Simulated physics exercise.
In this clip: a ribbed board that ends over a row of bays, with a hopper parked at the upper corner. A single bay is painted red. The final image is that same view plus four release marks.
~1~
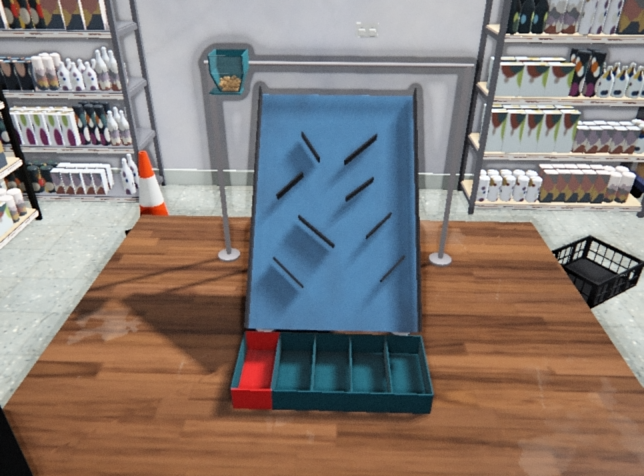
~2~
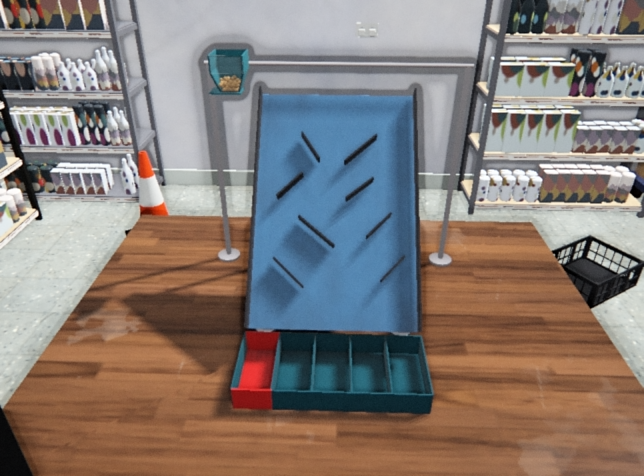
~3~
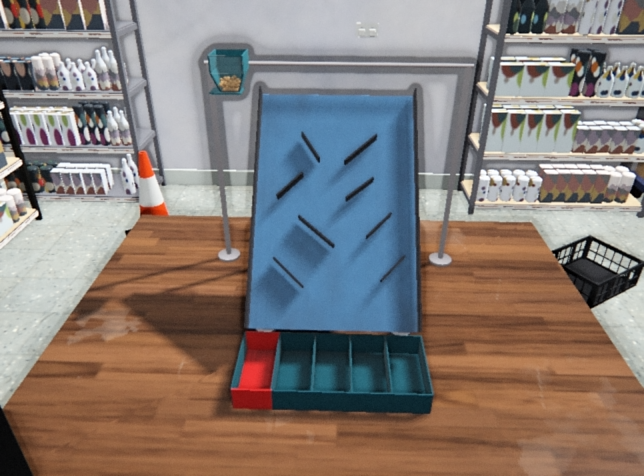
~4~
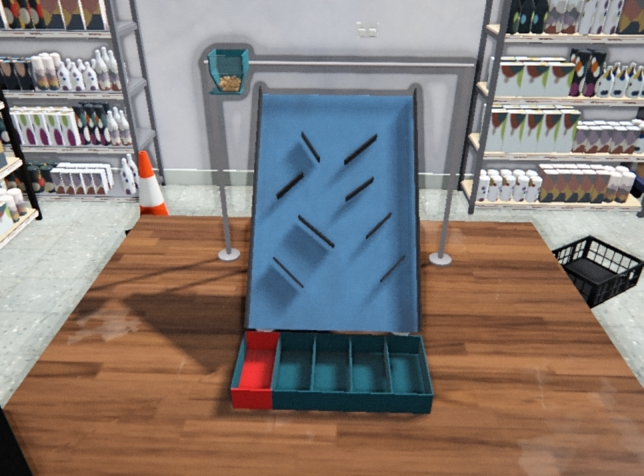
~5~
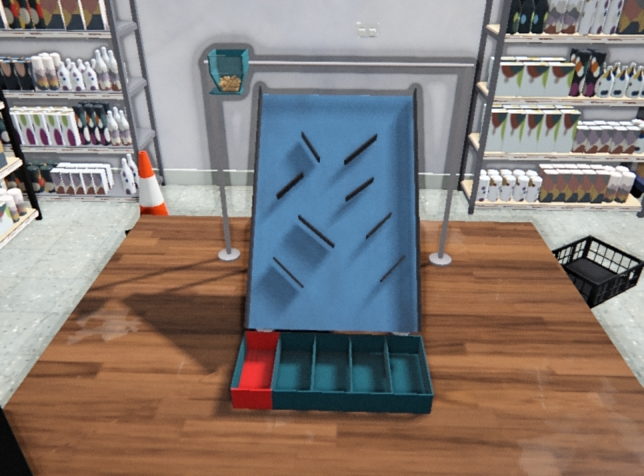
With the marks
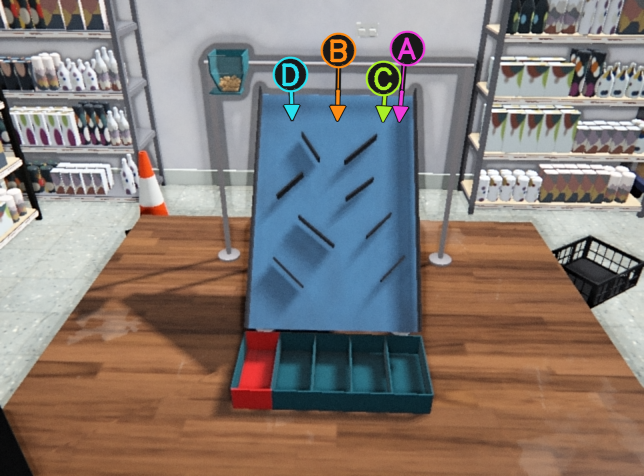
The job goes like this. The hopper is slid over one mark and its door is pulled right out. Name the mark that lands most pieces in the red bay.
The answer is mark D.
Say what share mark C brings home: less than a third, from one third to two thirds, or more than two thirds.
It is less than a third.
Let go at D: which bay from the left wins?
It is the first one.
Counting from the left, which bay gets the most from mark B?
The fourth.
On the marked copy, mark A meets the board at (399, 116); mark B meets the board at (337, 115); mark C meets the board at (383, 116); mark D meets the board at (291, 114).
If A is chosen, just a few in the red bay, the larger part in other bays, about a tenth outside the box.
If B is chosen, just a few in the red bay, almost all in other bays, about a tenth outside the box.
If C is chosen, about a tenth in the red bay, the larger part in other bays, about a tenth outside the box.
If D is chosen, roughly half in the red bay, roughly a quarter in other bays, roughly a quarter outside the box.
